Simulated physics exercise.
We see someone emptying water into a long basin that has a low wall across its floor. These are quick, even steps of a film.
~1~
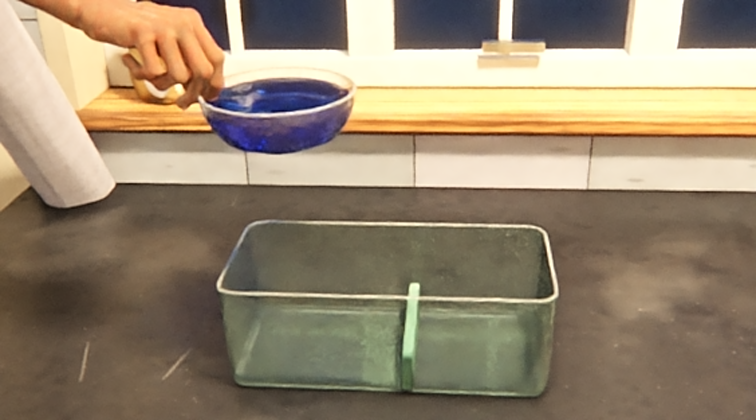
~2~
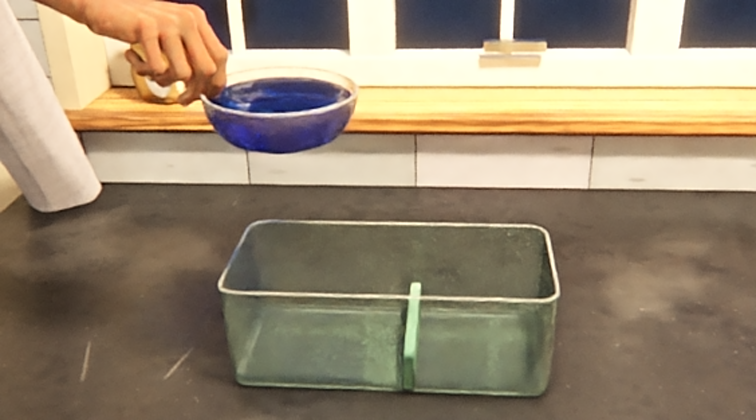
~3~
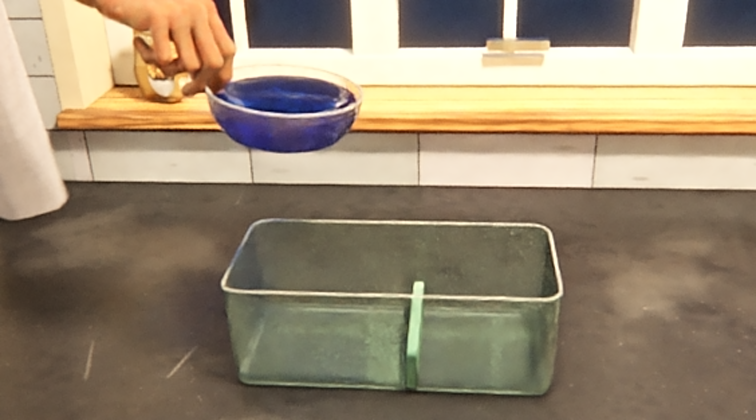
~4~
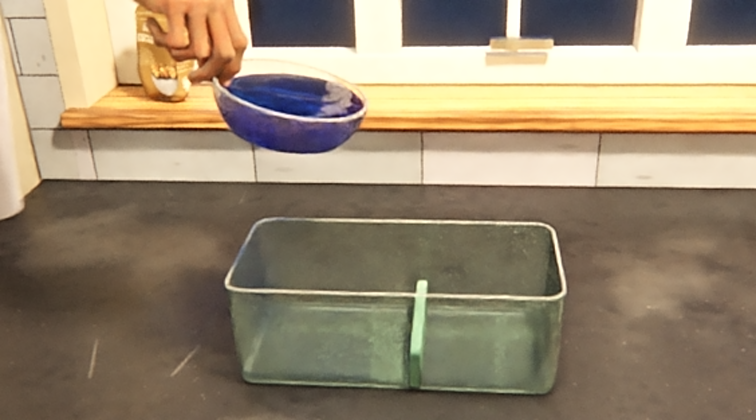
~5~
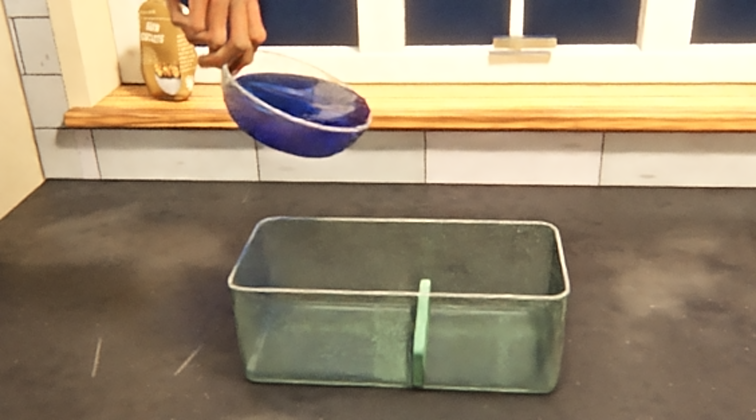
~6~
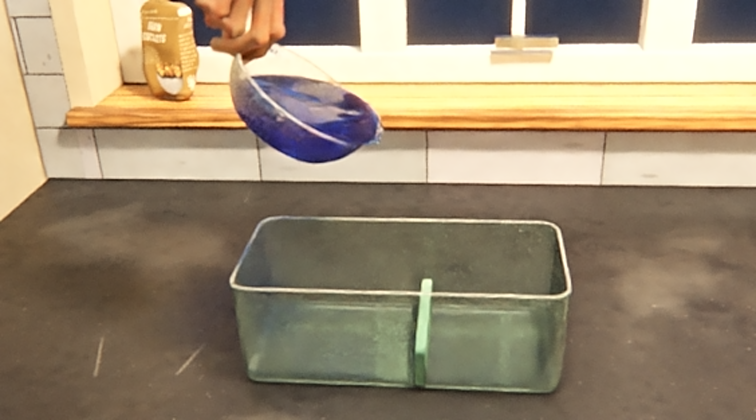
In the video, a hand holds a clear bowl of blue liquid above a long, greenish basin with a low divider, then tilts it increasingly to the right, the liquid shifting to the lowered rim.
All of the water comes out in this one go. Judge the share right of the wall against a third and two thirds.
In the end from a third to two thirds is right of the wall.
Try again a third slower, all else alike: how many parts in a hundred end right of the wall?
About 55 per cent.
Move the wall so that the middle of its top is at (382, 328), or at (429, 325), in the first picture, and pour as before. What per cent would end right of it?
About 70 and 20 per cent.
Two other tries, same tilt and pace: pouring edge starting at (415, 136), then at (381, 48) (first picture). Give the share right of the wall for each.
In turn 70 and 65 in a hundred.
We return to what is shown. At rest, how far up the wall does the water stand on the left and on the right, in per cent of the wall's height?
Left about 30, right about 30.
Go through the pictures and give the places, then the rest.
In the first frame, it leans 0°; its right rim is at (355, 91); the water meets the walls at (208, 96) and (353, 96); the long basin's rim runs from (234, 255) to (551, 262); the wall's top is at (411, 319).
In the second frame, it leans 2°; its right rim is at (357, 93); the water meets the walls at (210, 95) and (354, 97).
In the third frame, it leans 7°; its right rim is at (361, 99); the water meets the walls at (214, 90) and (359, 100).
In the fourth frame, it leans 15°; its right rim is at (366, 108); the water meets the walls at (221, 85) and (365, 104).
In the fifth frame, it leans 25°; its right rim is at (369, 121); the water meets the walls at (230, 81) and (356, 107); 4 per cent is over the edge.
In the sixth frame, it leans 38°; its right rim is at (368, 137); the water meets the walls at (237, 82) and (348, 111); 12 per cent is over the edge.
A moment on, the bowl is tipped right over and 2 per cent is still to pour, 25 is left of the wall and 28 right of it.
Next, the bowl is tipped right over and 0 per cent is still to pour, 50 is left of the wall and 45 right of it.
Then the bowl is tipped right over and 0 per cent is still to pour, 50 is left of the wall and 41 right of it.
Later the bowl is tipped right over and 0 per cent is still to pour, 53 is left of the wall and 42 right of it.
In the end 53 per cent lies left of the wall, 42 right of it and 5 outside.
